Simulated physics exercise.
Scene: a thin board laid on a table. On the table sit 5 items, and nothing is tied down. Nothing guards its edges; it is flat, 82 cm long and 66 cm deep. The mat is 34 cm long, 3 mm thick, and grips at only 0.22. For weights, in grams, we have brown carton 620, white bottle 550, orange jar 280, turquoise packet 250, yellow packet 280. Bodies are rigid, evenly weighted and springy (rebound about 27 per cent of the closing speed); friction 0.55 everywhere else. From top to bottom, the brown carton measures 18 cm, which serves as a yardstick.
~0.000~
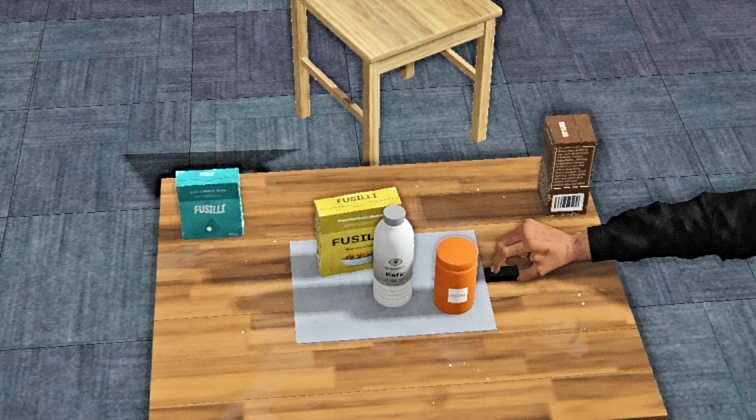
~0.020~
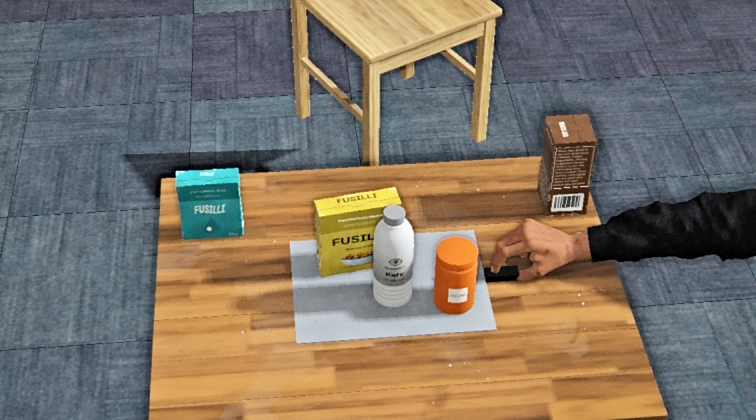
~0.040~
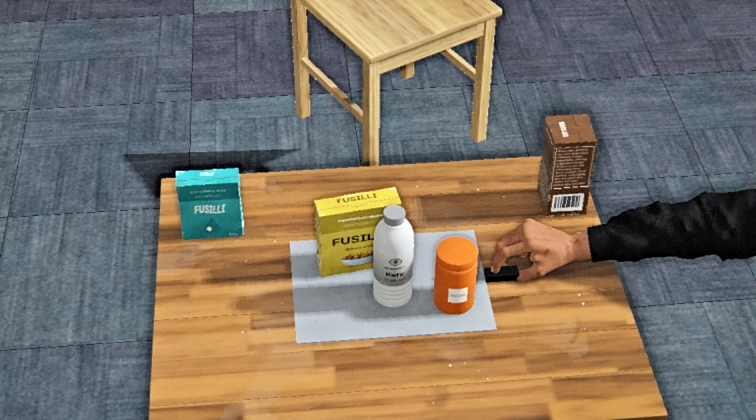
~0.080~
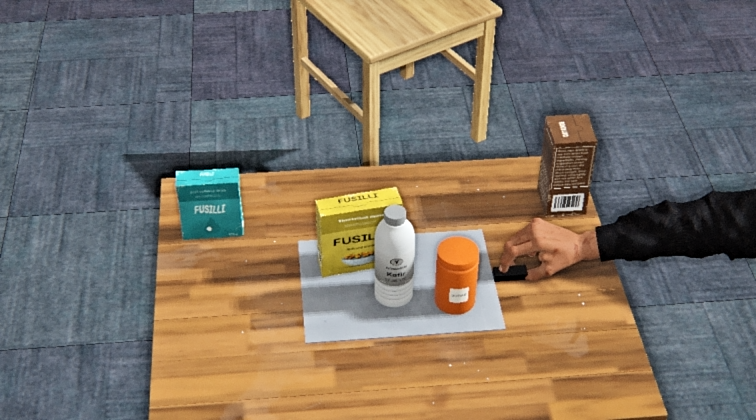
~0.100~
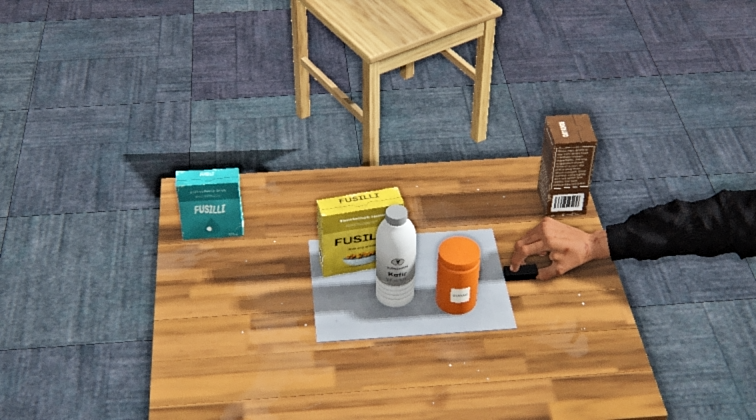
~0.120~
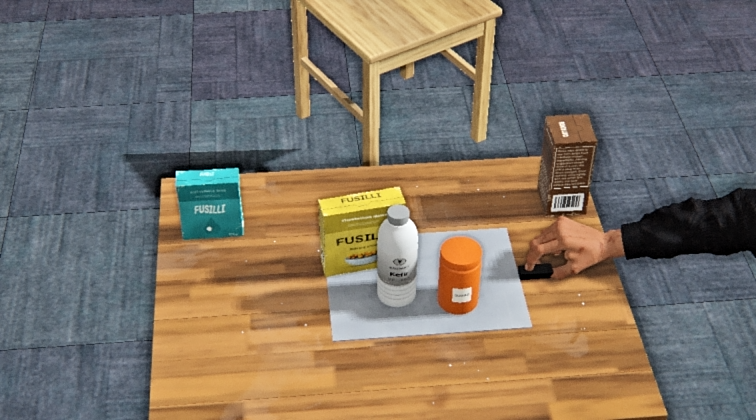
On a wooden table, a hand gripped the edge of a pale mat and, after keeping still, drew it a short way right, while the bottle, orange jar and yellow packet on it barely shifted.
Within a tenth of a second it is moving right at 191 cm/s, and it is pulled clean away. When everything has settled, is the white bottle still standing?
Yes. Label: Survivor.
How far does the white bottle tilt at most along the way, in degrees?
Max tilt: Approx. 8°.
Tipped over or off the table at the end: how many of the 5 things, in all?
That makes 0.
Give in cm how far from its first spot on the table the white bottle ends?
It ends about 4 centimetres from where it started.
Around 0.22 s, mat pulled 25 cm; white bottle shifted 3 cm near (413, 253); yellow packet shifted 3 cm; orange jar shifted 4 cm.
Around 0.32 s, mat pulled 44 cm; white bottle at 6° to upright near (425, 252); orange jar shifted 8 cm; yellow packet shifted 4 cm.
Around 0.42 s, mat pulled 63 cm; white bottle at 4° to upright near (423, 253); orange jar at 6° to upright; yellow packet shifted 4 cm.
Around 0.52 s, mat pulled 81 cm; white bottle at 4° to upright near (415, 253); orange jar shifted 8 cm; yellow packet shifted 4 cm.
Finally (1.2 s), not toppled but over 6 cm from the start, orange jar; the other 4 still in place (within 6 cm). Final places as that camera would see them, white bottle near (419, 254).
